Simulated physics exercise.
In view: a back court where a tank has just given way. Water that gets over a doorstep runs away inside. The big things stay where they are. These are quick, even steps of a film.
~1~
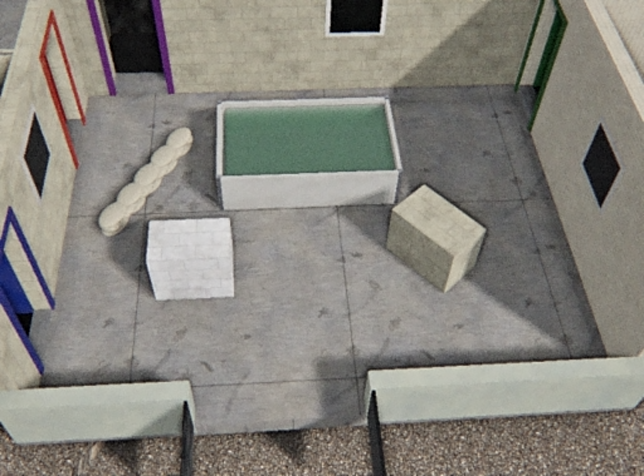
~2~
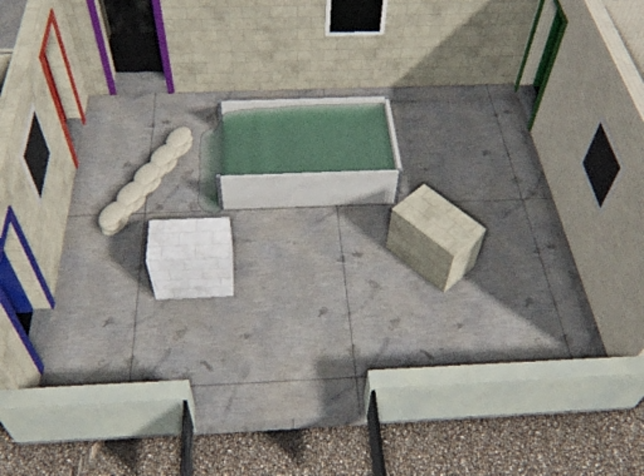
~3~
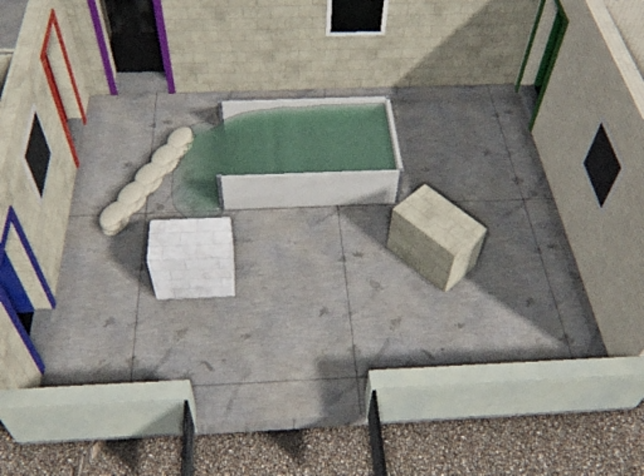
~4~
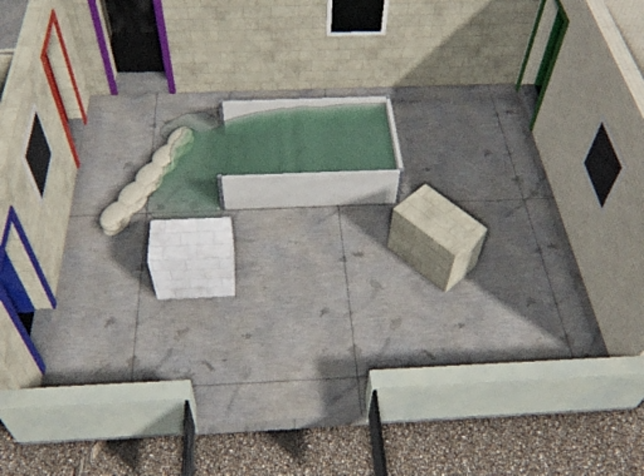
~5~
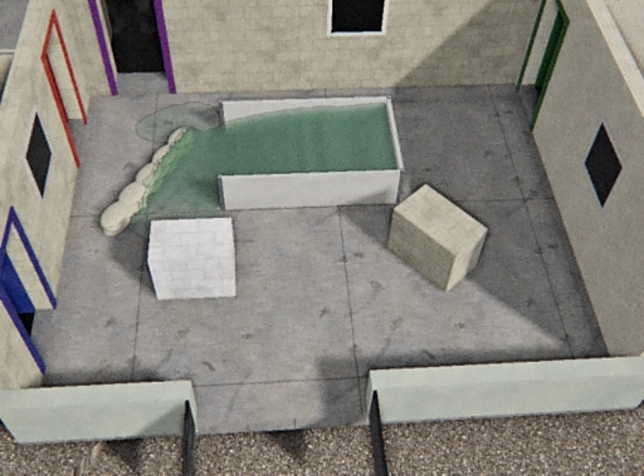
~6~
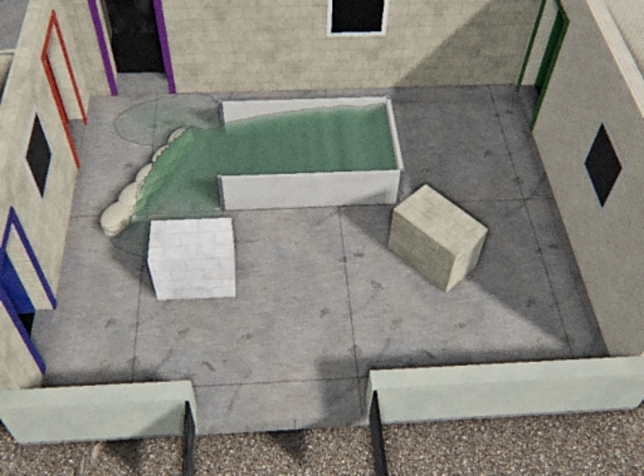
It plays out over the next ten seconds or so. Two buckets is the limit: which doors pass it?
The red door admits no more than that; the green door admits no more than that; the blue door lets in a lot; the purple door admits no more than that.
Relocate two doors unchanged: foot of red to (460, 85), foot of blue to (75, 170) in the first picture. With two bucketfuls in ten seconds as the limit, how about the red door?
In short: Red keeps below it.
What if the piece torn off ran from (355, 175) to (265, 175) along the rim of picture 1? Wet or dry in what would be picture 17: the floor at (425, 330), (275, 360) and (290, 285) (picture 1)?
In turn: Under water, covered, awash.
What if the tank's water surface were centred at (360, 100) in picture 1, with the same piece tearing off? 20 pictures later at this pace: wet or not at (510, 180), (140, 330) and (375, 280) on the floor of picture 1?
In turn: Not flooded, wet, no water.
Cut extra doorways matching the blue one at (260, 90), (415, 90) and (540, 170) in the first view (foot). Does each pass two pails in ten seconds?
As listed: Stays under, holds, is under.
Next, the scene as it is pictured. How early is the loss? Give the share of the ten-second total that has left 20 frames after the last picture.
Near 20 in a hundred.
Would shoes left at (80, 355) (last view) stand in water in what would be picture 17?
Answer: Awash.
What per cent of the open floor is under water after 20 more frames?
I make it 45 per cent.
A moment on, water covers 20 % of the floor; the red door not reached, the green door not reached, the blue door not reached, the purple door wet at the sill, nothing in.
Next, water covers 35 % of the floor; the red door wet at the sill, nothing in, the green door not reached, the blue door under two buckets in, the purple door wet at the sill, nothing in.
Then, water covers 45 % of the floor; the red door wet at the sill, nothing in, the green door not reached, the blue door over two buckets in, the purple door wet at the sill, nothing in.
Later, water covers 75 % of the floor; the red door wet at the sill, nothing in, the green door not reached, the blue door far over two buckets in, the purple door wet at the sill, nothing in.
In the end, water covers 90 % of the floor; the red door wet at the sill, nothing in, the green door wet at the sill, nothing in, the blue door far over two buckets in, the purple door wet at the sill, nothing in.
